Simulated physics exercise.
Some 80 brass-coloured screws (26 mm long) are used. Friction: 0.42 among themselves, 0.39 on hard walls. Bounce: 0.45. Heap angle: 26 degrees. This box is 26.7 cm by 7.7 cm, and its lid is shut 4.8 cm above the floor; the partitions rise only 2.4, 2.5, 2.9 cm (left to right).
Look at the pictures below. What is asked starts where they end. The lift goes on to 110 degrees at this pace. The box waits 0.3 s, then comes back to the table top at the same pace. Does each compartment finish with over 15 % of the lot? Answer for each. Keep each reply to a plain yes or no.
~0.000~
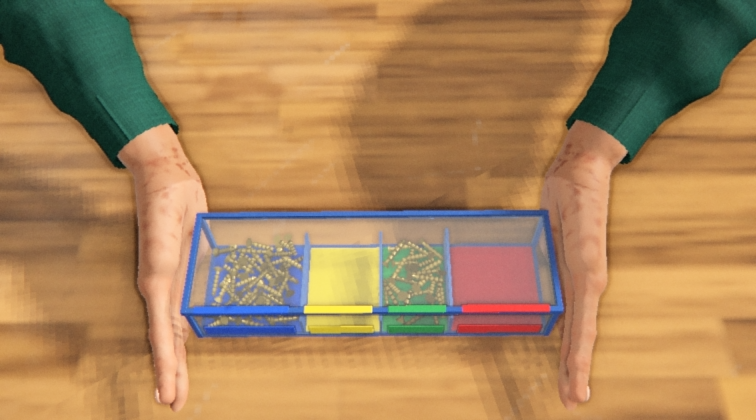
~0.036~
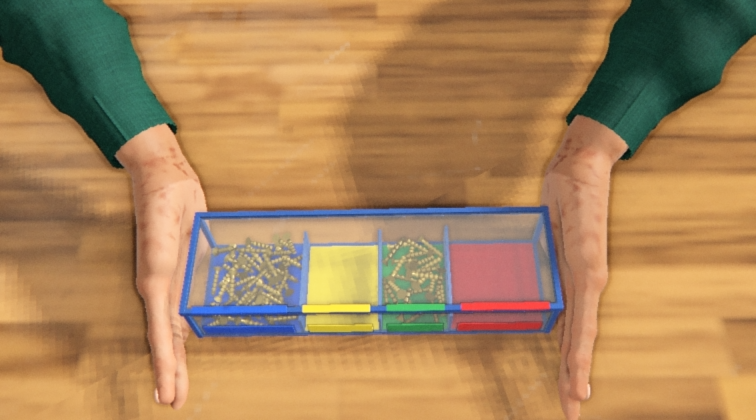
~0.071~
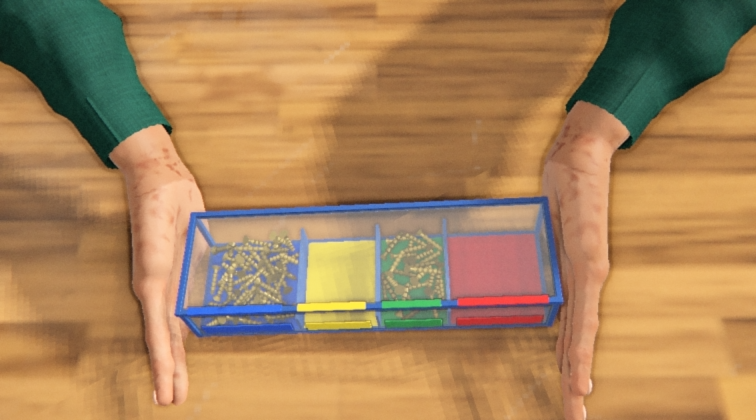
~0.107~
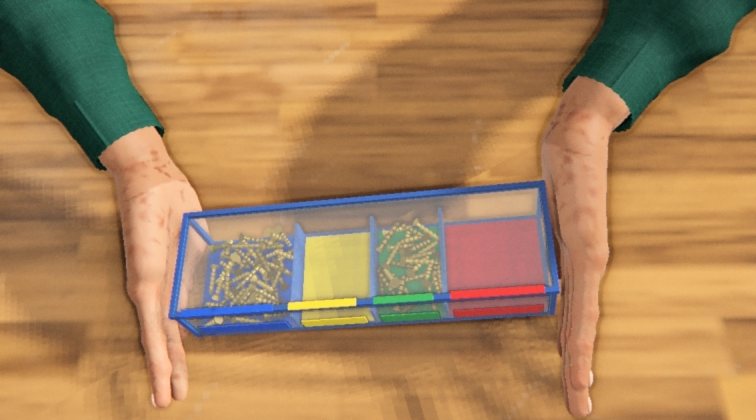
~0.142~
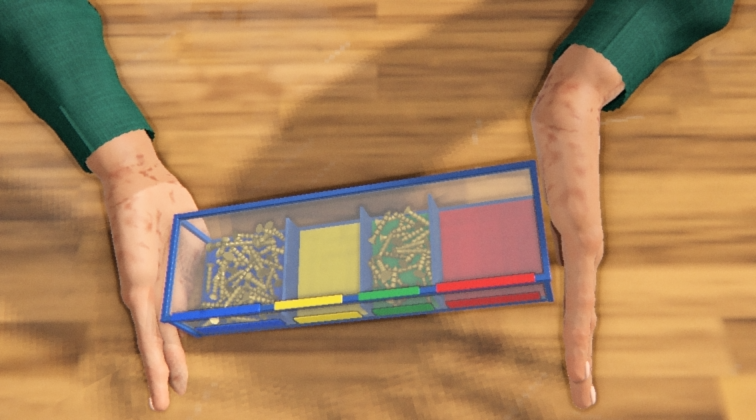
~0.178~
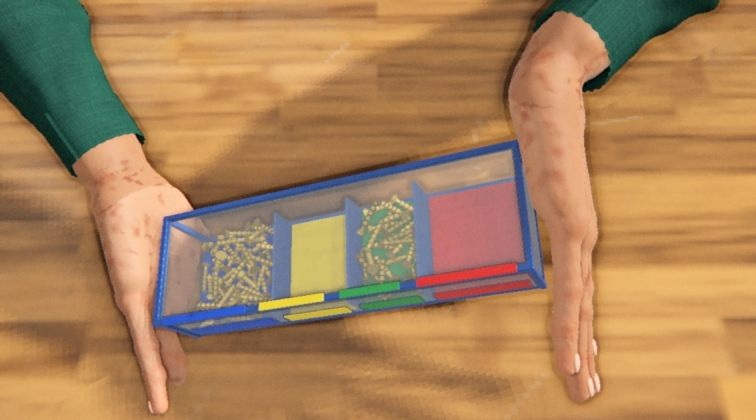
Here goes: Red no; blue yes; green no; yellow no.
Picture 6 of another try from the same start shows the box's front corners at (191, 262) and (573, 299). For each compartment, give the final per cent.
In the end red holds 45 %, blue holds 0 %, green holds 45 % and yellow holds 10 %.
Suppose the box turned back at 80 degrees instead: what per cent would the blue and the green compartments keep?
Then blue would end with 80 per cent and green with 15 per cent.
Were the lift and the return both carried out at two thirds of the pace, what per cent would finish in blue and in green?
Blue = 85 %; green = 10 %.
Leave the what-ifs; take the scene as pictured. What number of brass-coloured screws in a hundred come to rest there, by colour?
Per cent by compartment - red 0, blue 95, green 5, yellow 0.
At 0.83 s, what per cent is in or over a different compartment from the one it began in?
About 25 percent.
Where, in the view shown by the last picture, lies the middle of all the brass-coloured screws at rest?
My guess is close to (237, 297).
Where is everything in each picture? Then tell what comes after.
In the first frame, box tilt 0 degrees, front corners at (187, 310) and (557, 307); blue 65 %, green 35 %.
In the second frame, box tilt 1 degrees, front corners at (186, 310) and (557, 305).
In the third frame, box tilt 4 degrees, front corners at (182, 311) and (556, 298), lowest corner left front.
In the fourth frame, box tilt 10 degrees, front corners at (175, 313) and (553, 287), lowest corner left front.
In the fifth frame, box tilt 17 degrees, front corners at (168, 317) and (544, 275), lowest corner left front.
In the sixth frame, box tilt 24 degrees, front corners at (160, 321) and (527, 264), lowest corner left front; blue 65 %, green 35 %. The box's pace is about 205 degrees a second.
Then, at 0.83 s, tilt 110 degrees; blue 85 %, green 5 %, yellow 10 %.
Then, at 1.26 s, tilt 61 degrees; blue 95 %, green 5 %.
Then, at 1.77 s, tilt 0 degrees; blue 95 %, green 5 %.
In the end, at 2.5 s, red 0 %, blue 95 %, green 5 %, yellow 0 %.
